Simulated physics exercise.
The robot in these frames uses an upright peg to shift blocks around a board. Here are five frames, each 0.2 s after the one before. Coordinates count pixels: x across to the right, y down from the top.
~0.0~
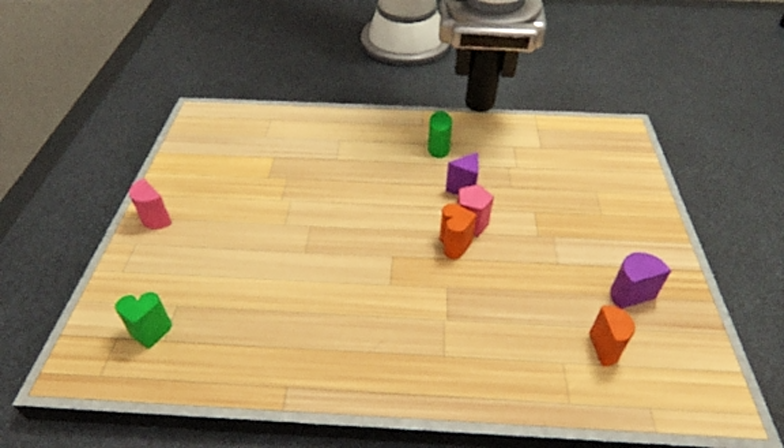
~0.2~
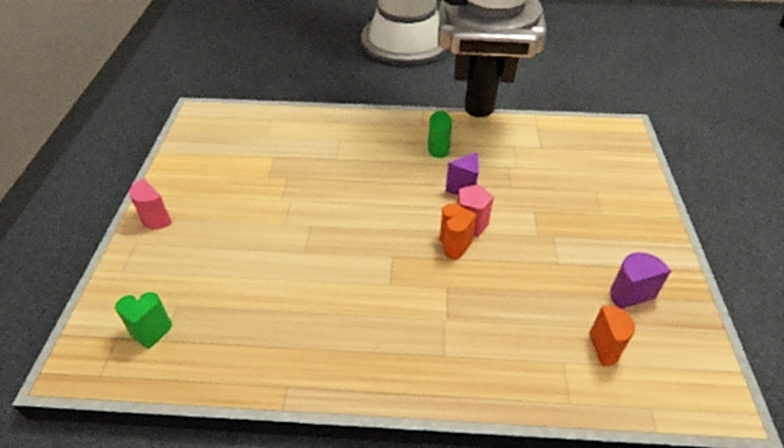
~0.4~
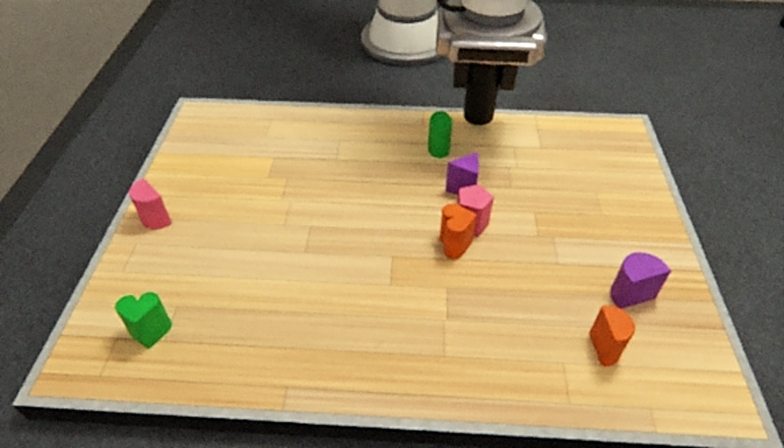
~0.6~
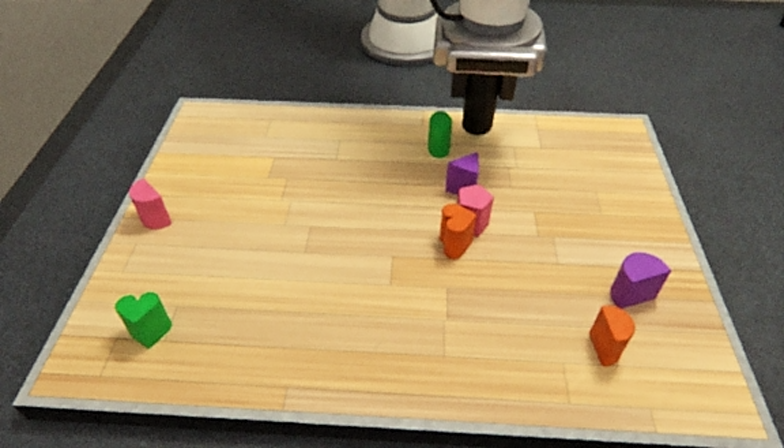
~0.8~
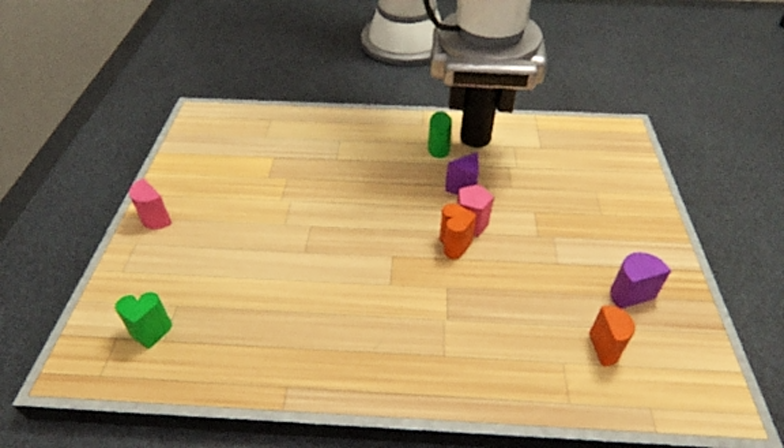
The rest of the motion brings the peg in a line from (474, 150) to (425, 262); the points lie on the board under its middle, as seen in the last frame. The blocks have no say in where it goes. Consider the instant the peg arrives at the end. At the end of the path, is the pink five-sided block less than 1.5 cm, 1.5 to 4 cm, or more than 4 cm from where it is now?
Its final spot will lie 1.5 to 4 cm from the current one.
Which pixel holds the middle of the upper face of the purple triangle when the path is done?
I expect it at (479, 189).
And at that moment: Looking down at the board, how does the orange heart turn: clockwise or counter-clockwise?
Direction: Anticlockwise.
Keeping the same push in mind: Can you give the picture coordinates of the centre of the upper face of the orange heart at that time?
Around (460, 246).
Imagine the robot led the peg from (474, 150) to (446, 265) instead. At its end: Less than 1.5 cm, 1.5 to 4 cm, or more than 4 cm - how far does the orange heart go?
Over 4 cm.
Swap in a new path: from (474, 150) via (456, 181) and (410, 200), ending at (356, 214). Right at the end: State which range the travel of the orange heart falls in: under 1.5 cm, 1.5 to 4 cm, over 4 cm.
It slides not even 1.5 cm.
On the path given first. One third of the way, peg at (461, 172); purple triangle at (467, 173), turned 15° clockwise.
Two thirds of the way, peg at (444, 209); orange heart at (457, 218); purple triangle at (479, 189), turned 40° anticlockwise; pink five-sided block at (487, 210), turned 30° clockwise.
At the end, peg at (426, 251); green oval block still; orange heart at (460, 246), turned 85° anticlockwise; purple triangle at (479, 189), turned 40° anticlockwise; pink five-sided block at (487, 210), turned 30° clockwise.
